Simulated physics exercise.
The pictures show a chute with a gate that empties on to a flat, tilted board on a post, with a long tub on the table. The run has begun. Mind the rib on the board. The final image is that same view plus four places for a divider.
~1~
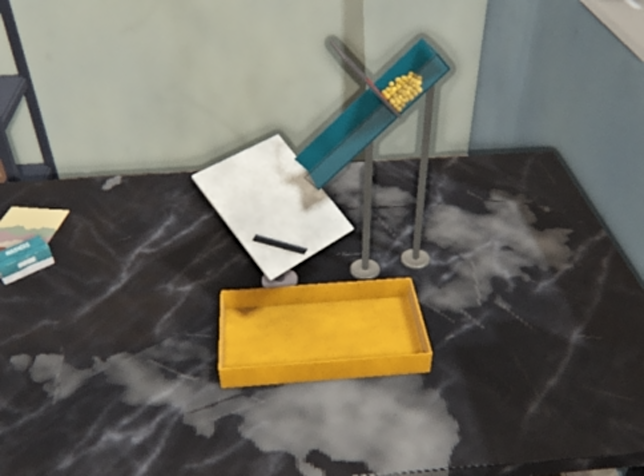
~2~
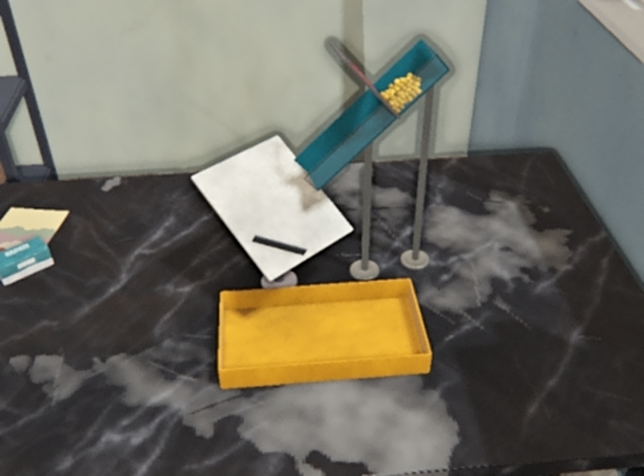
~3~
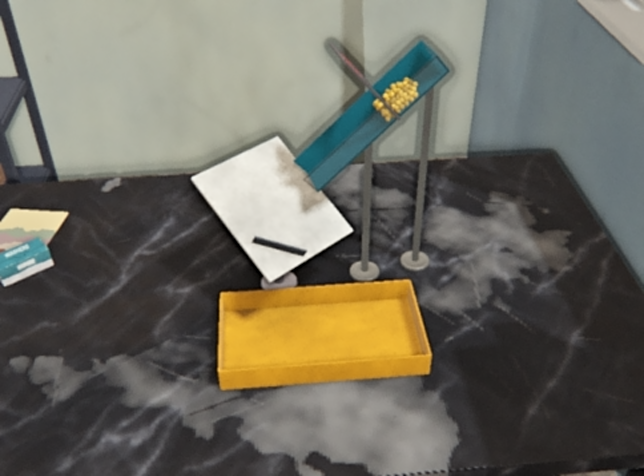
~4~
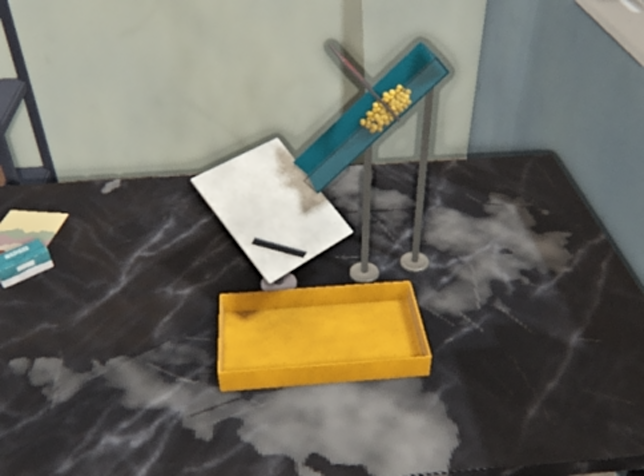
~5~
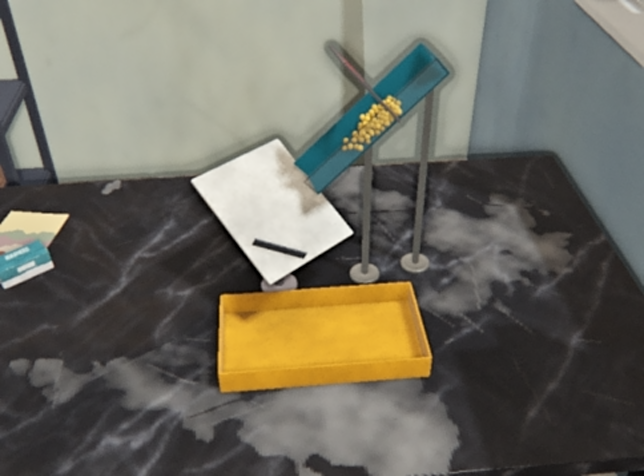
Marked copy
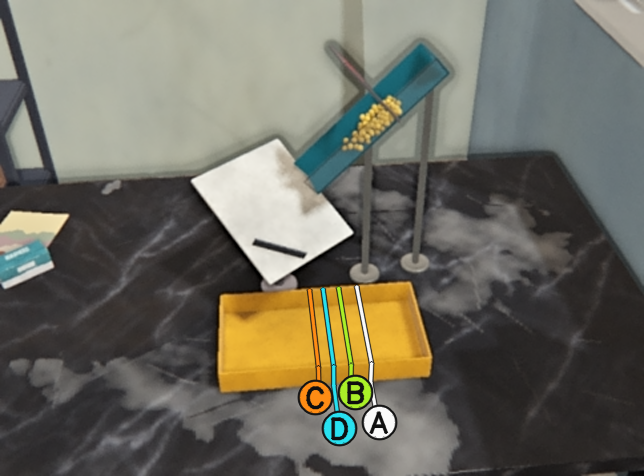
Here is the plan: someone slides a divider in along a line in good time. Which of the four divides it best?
B beats the others.
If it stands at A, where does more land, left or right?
More lands on the left.
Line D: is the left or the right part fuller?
More lands on the right.
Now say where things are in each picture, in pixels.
Load behind the gate at (400, 92), puffed corn balls; lip of the chute at (313, 181), sloping fairly steeply, in the first picture.
Middle of the board at (274, 204), tilted fairly steeply; middle of its low edge at (314, 254); of its high edge at (236, 155), in the second picture.
Front corners of the tub at (219, 371) and (431, 355), empty; front of the load at (379, 108), in the third picture.
Middle of the load at (385, 109); its front at (363, 124), about a quarter of the way to the lip; rib from (254, 238) to (307, 252), in the fourth picture.
Middle of the load at (374, 120); its front at (344, 148), about half of the way to the lip, in the fifth picture.
On the marked copy, line A crosses the front rim at (371, 362); line B crosses the front rim at (351, 364); line C crosses the front rim at (318, 366); line D crosses the front rim at (333, 365).
If A is chosen, of what is caught, nearly all on the left of the divider, a stray few on the right.
If B is chosen, of what is caught, about two thirds on the left of the divider, about a third on the right.
If C is chosen, of what is caught, a small part on the left of the divider, nearly all on the right.
If D is chosen, of what is caught, a small part on the left of the divider, nearly all on the right.
